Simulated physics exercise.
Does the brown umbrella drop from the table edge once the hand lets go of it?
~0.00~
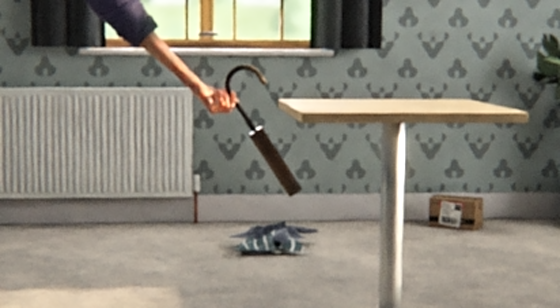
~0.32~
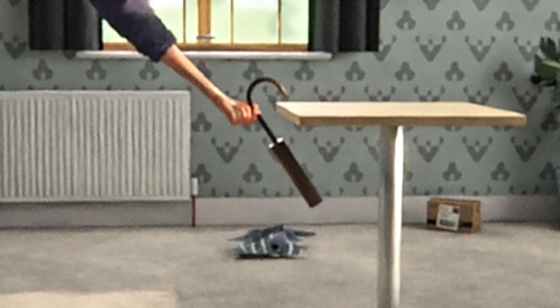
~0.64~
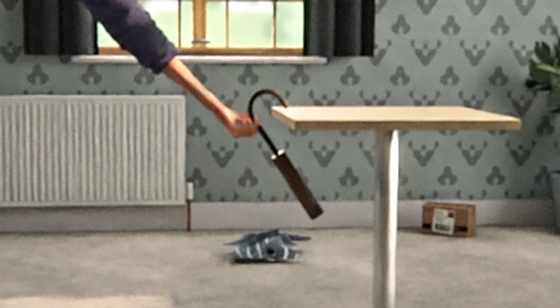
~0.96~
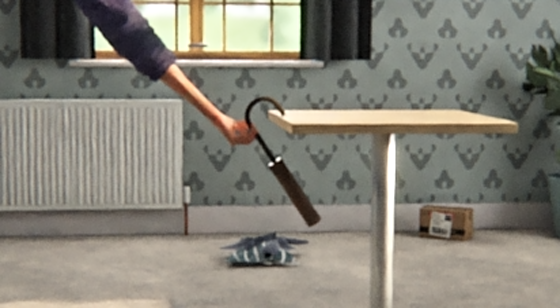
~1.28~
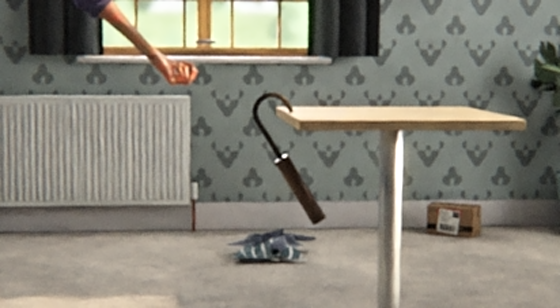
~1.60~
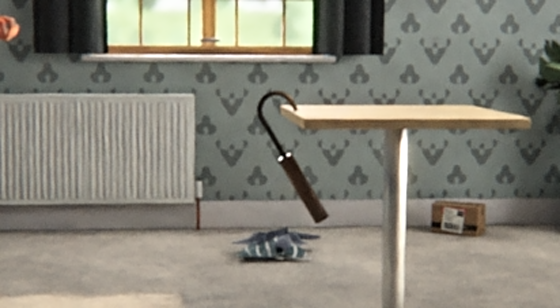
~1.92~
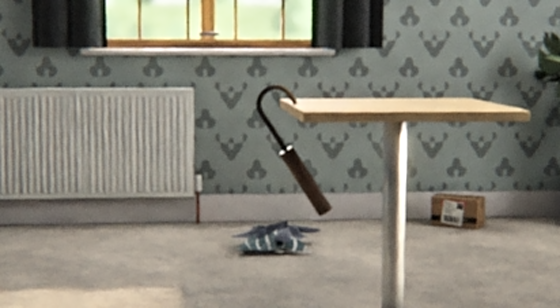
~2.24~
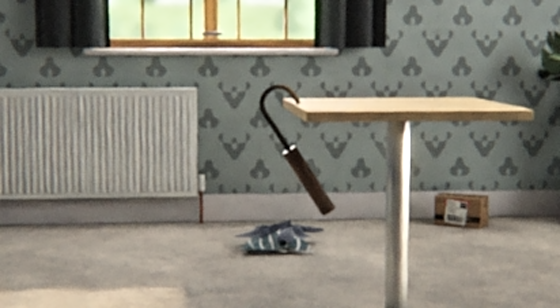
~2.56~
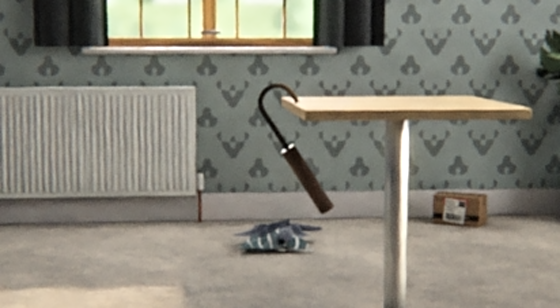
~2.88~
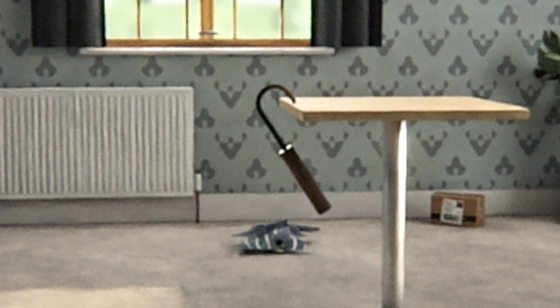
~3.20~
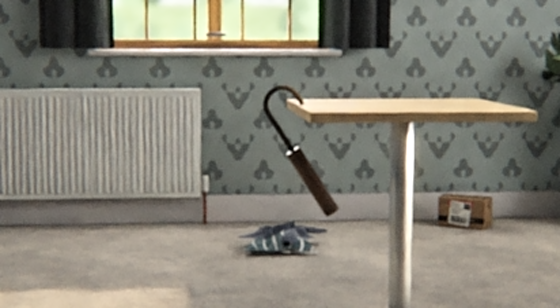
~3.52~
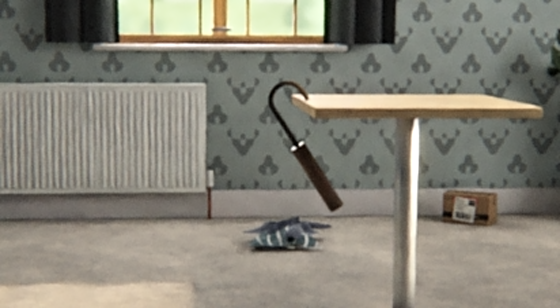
No, the brown umbrella stays hooked on the edge of the table. It is still hanging there at a slant after the hand has gone.
